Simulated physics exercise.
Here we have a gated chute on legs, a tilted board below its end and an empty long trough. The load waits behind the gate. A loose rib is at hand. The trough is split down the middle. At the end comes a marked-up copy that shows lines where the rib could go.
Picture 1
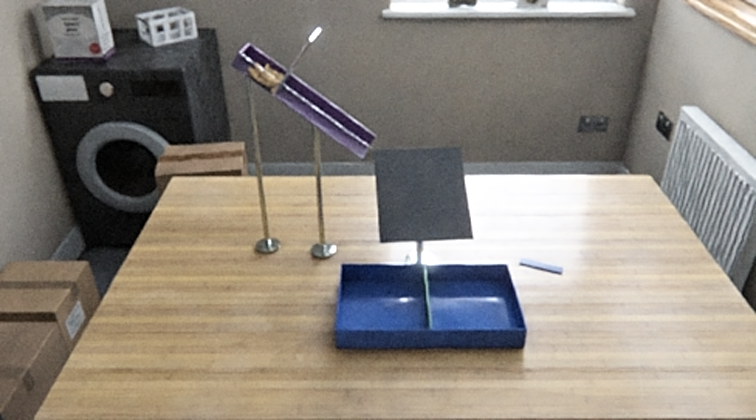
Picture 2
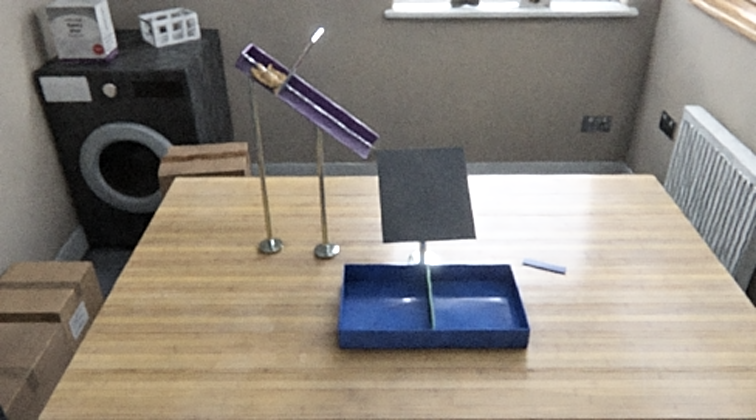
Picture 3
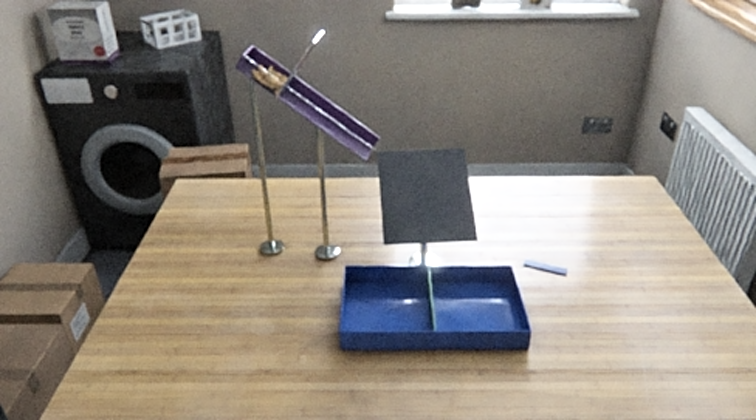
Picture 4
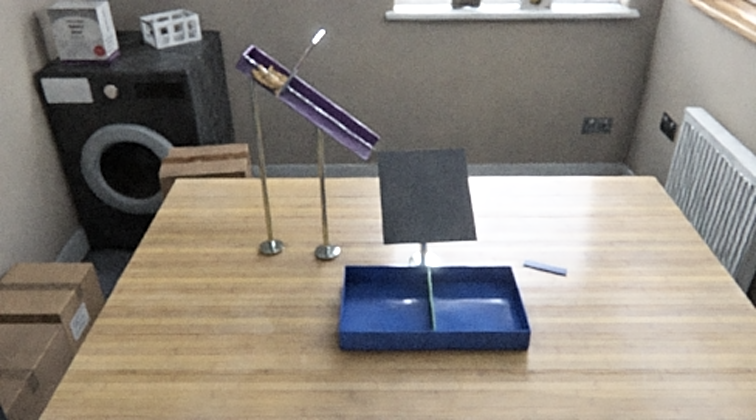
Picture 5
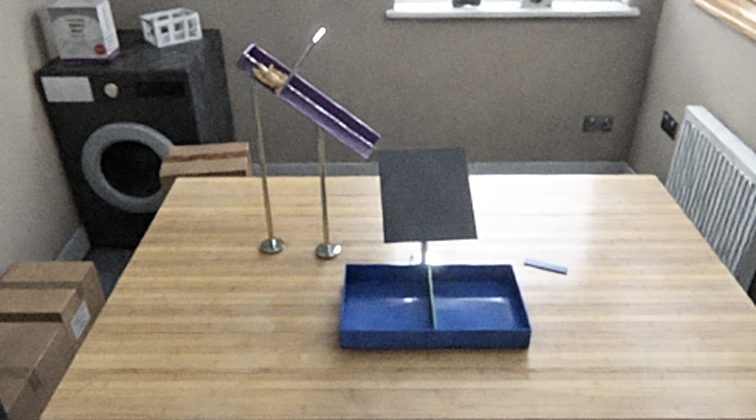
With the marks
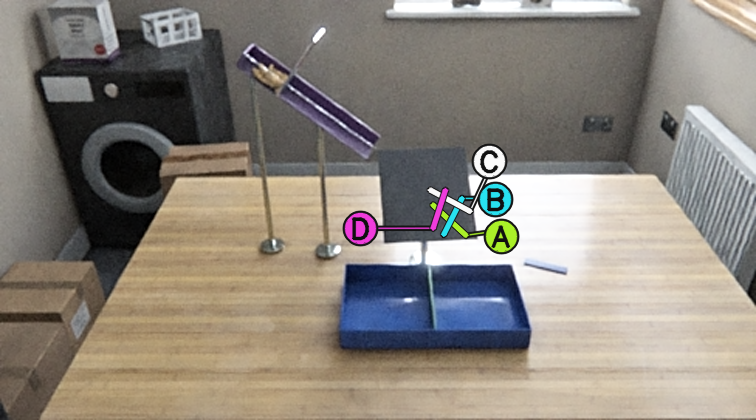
The clip shows a sloping purple chute on two metal legs holding a small tan load behind a gate, beside a tilted dark board and an empty, divided blue trough on a wooden table; apart from slight camera shift, nothing moves.
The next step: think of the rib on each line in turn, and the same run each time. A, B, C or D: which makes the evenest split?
Use line B.
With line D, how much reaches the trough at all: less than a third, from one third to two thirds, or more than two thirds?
Line D gives more than two thirds.
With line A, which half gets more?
More lands on the right.
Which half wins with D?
The left half.
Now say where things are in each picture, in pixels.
Load behind the gate at (271, 77), dried chickpeas; lip of the chute at (365, 153), sloping fairly steeply, in the first picture.
Middle of the board at (425, 193), tilted fairly steeply; middle of its low edge at (430, 240); of its high edge at (420, 148), in the second picture.
Front corners of the trough at (340, 331) and (531, 331); front end of its middle wall at (436, 331), in the third picture.
Middle of the load at (275, 79); lip at (369, 155), in the fourth picture.
Middle of the load at (275, 77); lip at (369, 153), in the fifth picture.
On the marked copy, line A from (432, 205) to (465, 235); line B from (461, 198) to (443, 234); line C from (430, 190) to (470, 211); line D from (445, 190) to (433, 228).
For line A, of what is caught, a small part in the left half, most in the right.
For line B, of what is caught, about half in the left half, about half in the right.
For line C, of what is caught, about a quarter in the left half, most in the right.
For line D, of what is caught, most in the left half, a small part in the right.
